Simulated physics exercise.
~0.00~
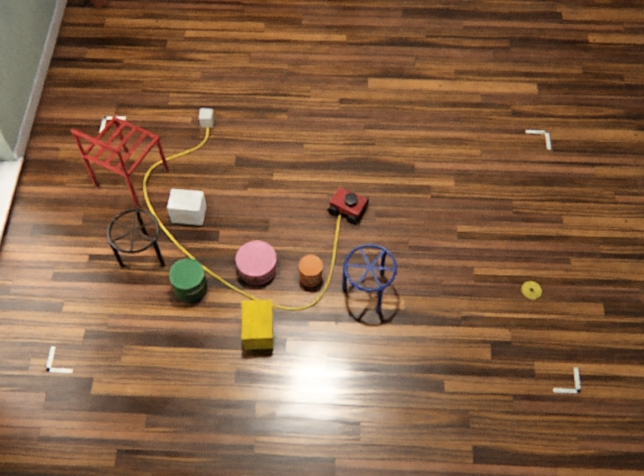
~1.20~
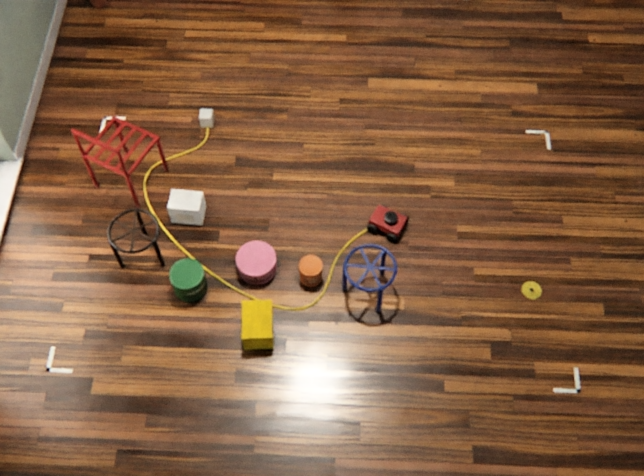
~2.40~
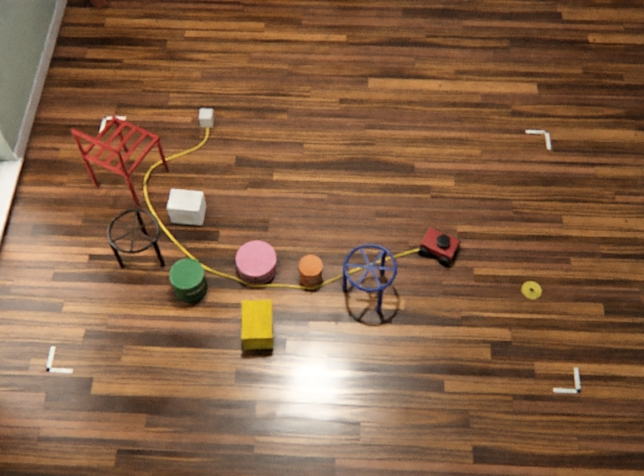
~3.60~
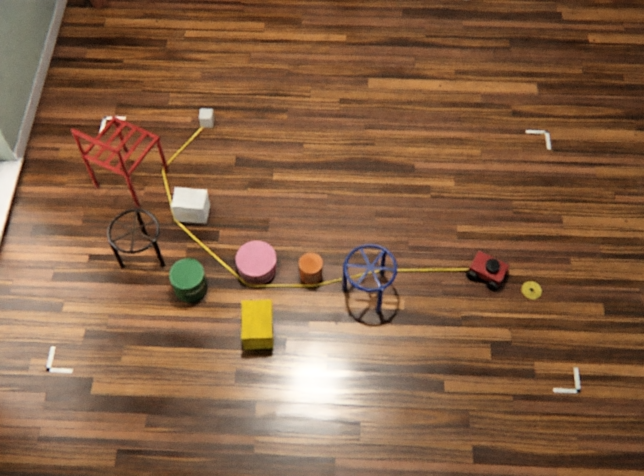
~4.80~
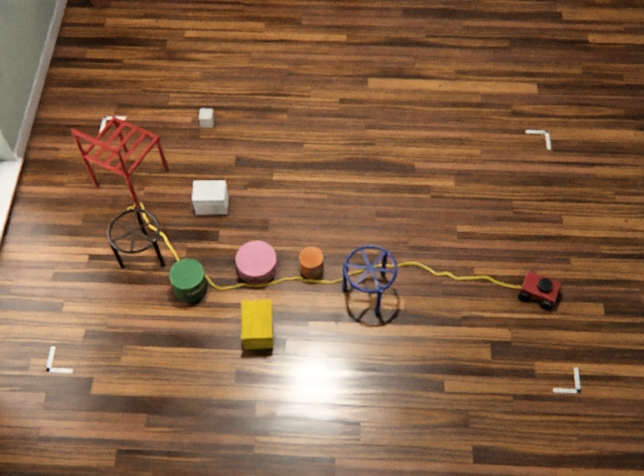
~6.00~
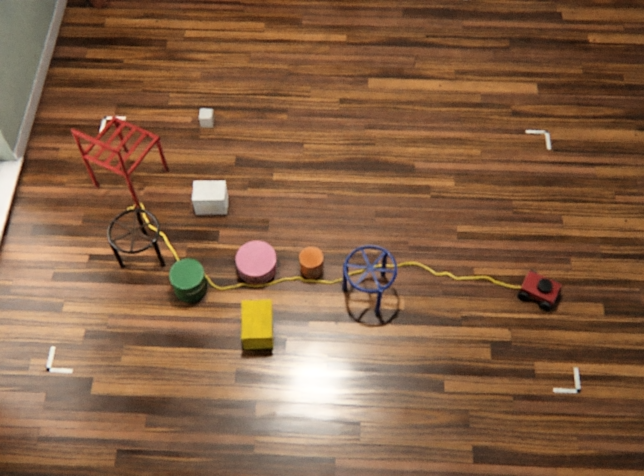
A dark striped wood floor is seen from above, with white tape corners marking an area. A small red cart trails a yellow lead that winds back to a small white block at upper left, past a red chair frame, black stool, white carton, green, pink and orange buckets, yellow box and blue stool. The cart drives right and downward, drawing the lead straight beneath the blue stool. The taut lead nudges the white carton slightly right, then comes free of the block. The cart stops at the yellow mark, the lead lying loosely behind it, its end near the black stool.
